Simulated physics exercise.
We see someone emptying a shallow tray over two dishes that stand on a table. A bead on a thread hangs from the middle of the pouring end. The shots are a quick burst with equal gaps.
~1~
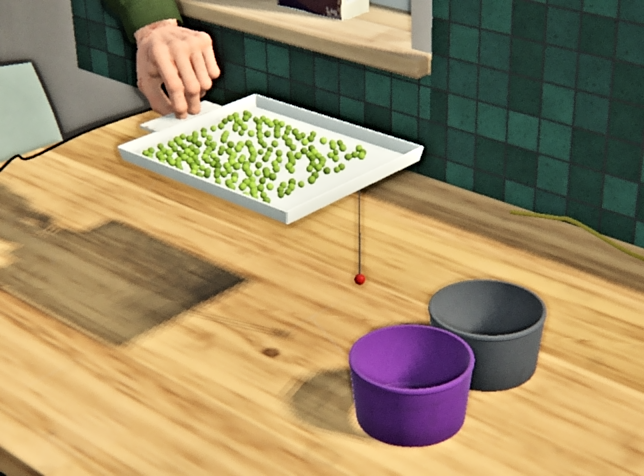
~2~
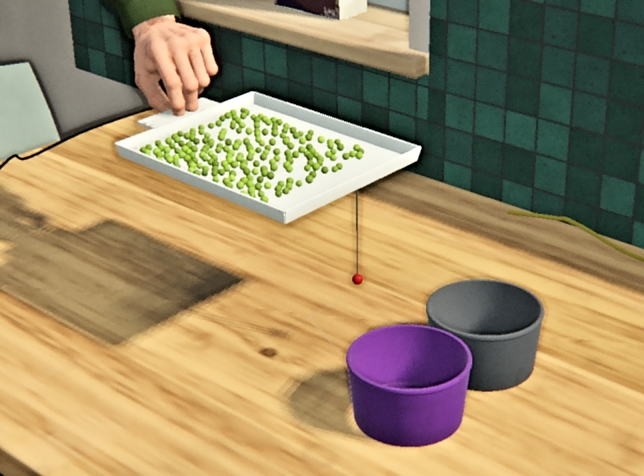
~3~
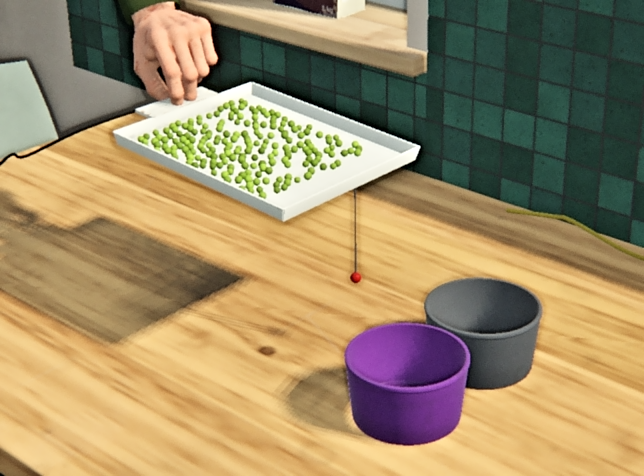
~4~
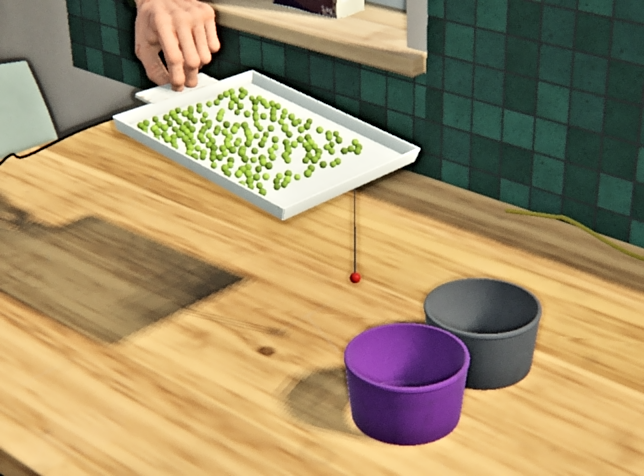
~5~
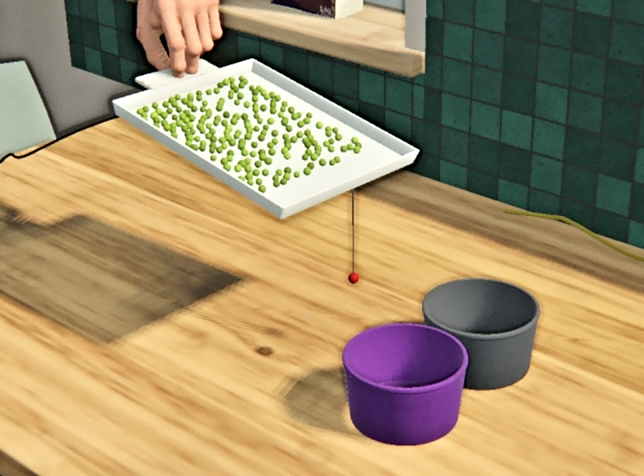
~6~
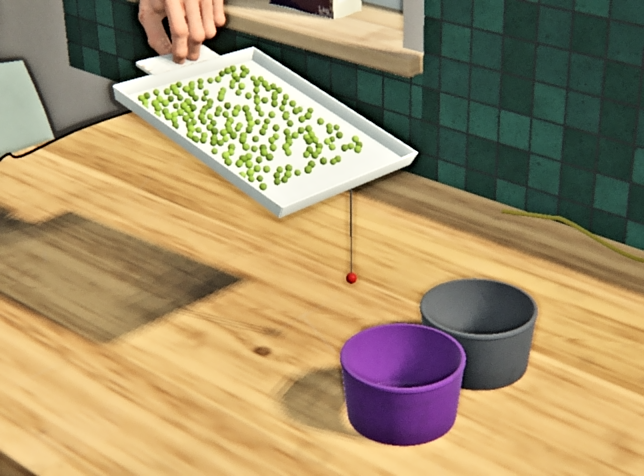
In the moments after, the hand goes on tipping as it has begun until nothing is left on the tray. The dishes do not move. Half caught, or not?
The two hold less than half of the load.
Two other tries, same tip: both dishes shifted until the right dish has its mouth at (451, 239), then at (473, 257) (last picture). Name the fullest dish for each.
The first try: The left dish. The second: Left.
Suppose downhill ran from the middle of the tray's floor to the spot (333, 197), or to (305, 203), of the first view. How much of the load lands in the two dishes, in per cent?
The first gives 10 %, the second 10 %.
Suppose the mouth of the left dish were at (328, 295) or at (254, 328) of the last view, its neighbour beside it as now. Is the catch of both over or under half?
First less than half, then less than half.
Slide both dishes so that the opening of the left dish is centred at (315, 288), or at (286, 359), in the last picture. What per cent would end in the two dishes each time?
First some 20, then 40 per cent.
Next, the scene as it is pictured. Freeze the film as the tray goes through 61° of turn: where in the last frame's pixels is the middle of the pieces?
Close to (364, 164).
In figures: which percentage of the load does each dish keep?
About: Left dish 10, right dish 10 per cent.
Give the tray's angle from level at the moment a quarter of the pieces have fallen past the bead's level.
At some 100 degrees.
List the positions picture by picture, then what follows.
In the first picture, corners of the pouring end near (287, 210) and (419, 147), level; middle of the load near (243, 158), dried peas; left dish near (459, 403); right dish near (533, 350); bead on its thread near (360, 279).
In the second picture, corners of the pouring end near (285, 209) and (416, 147), level; middle of the load near (240, 156).
In the third picture, corners of the pouring end near (284, 207) and (415, 147), tipped barely, lowest at the right corner; middle of the load near (239, 149).
In the fourth picture, corners of the pouring end near (284, 206) and (415, 148), tipped a little, lowest at the right corner; middle of the load near (239, 141).
In the fifth picture, corners of the pouring end near (284, 205) and (414, 150), tipped a little, lowest at the right corner; middle of the load near (238, 133).
In the sixth picture, corners of the pouring end near (283, 204) and (413, 152), tipped clearly, lowest at the right corner; middle of the load near (240, 125); left dish near (450, 401); right dish near (524, 349).
Shortly afterwards, tray tipped steeply; the bulk on the tray; only a few in the left dish; only a few in the right dish; a little outside both; a little in the air.
Next, tray tipped past a quarter turn; near two thirds on the tray; only a few in the left dish; only a few in the right dish; near a quarter outside both; a little in the air.
Some moments later, tray tipped past a quarter turn; a little in the left dish; a little in the right dish; the bulk outside both.
In the end, tray tipped past a quarter turn; a little in the left dish; a little in the right dish; the bulk outside both.
